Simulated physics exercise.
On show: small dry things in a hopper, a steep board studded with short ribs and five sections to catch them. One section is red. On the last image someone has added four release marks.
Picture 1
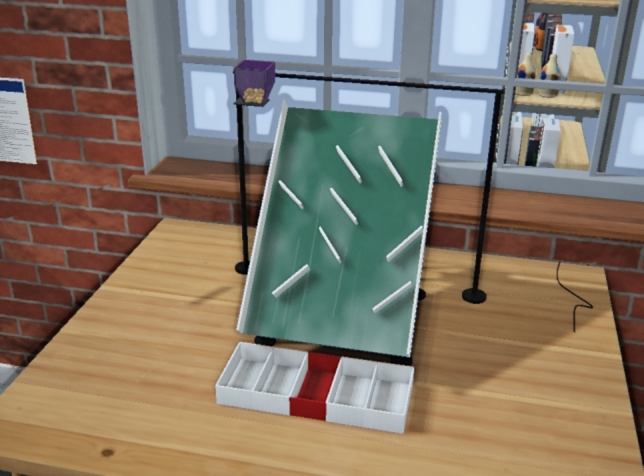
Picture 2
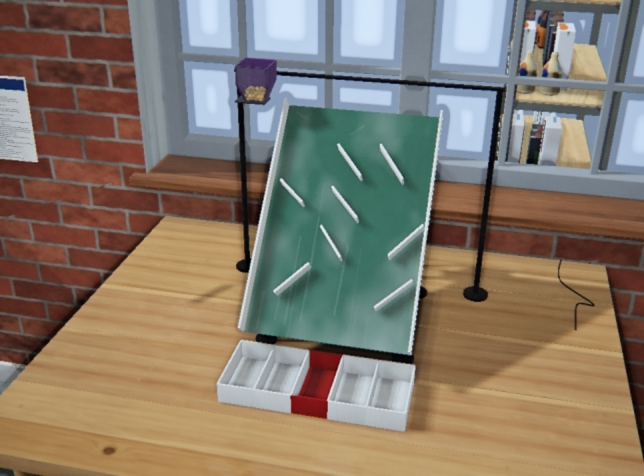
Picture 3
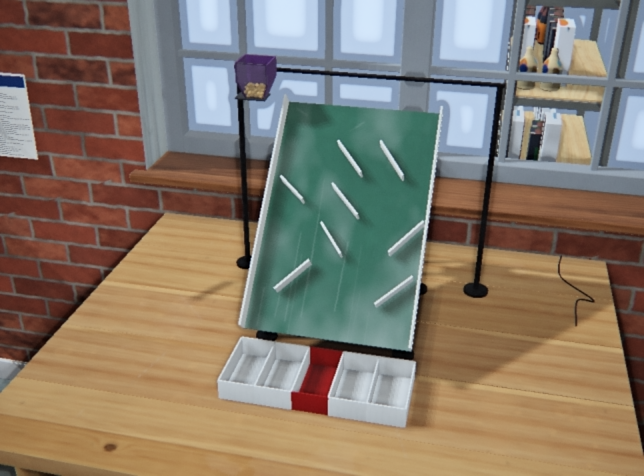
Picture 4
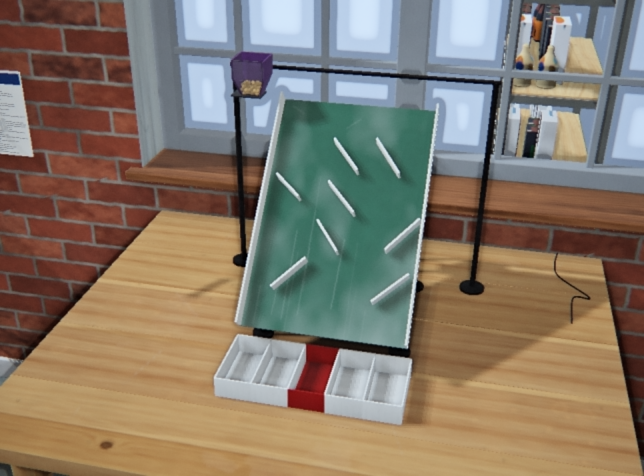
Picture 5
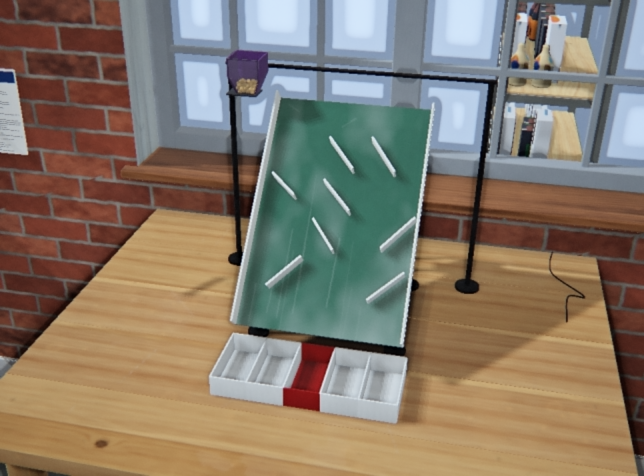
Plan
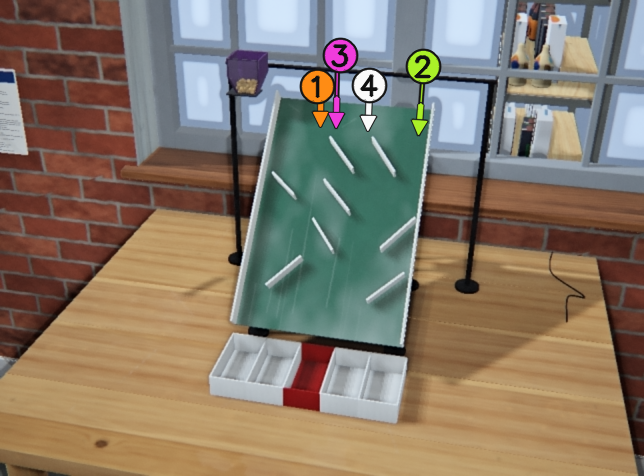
A steep green board studded with short white ribs stands on a pale wooden table, seen from slightly above, with brick walls and a window behind. A purple hopper holding small tan pieces hangs at the upper left of a black frame, and below the board sit five sections, white except for the red middle one. Nothing on the table moves; only the view drifts very slightly.
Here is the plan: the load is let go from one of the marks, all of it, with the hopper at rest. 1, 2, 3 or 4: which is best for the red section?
2.
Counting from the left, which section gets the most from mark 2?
The third.
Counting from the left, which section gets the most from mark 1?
The first from the left.
On the marked copy, mark 1 meets the board at (320, 121); mark 2 meets the board at (418, 129); mark 3 meets the board at (336, 122); mark 4 meets the board at (368, 125).
Choosing 1, close to a quarter in the red section, the bulk in other sections.
Choosing 2, close to two thirds in the red section, close to a third in other sections, only a few held on the board.
Choosing 3, close to a third in the red section, close to two thirds in other sections.
Choosing 4, close to a third in the red section, close to two thirds in other sections, only a few outside the box.
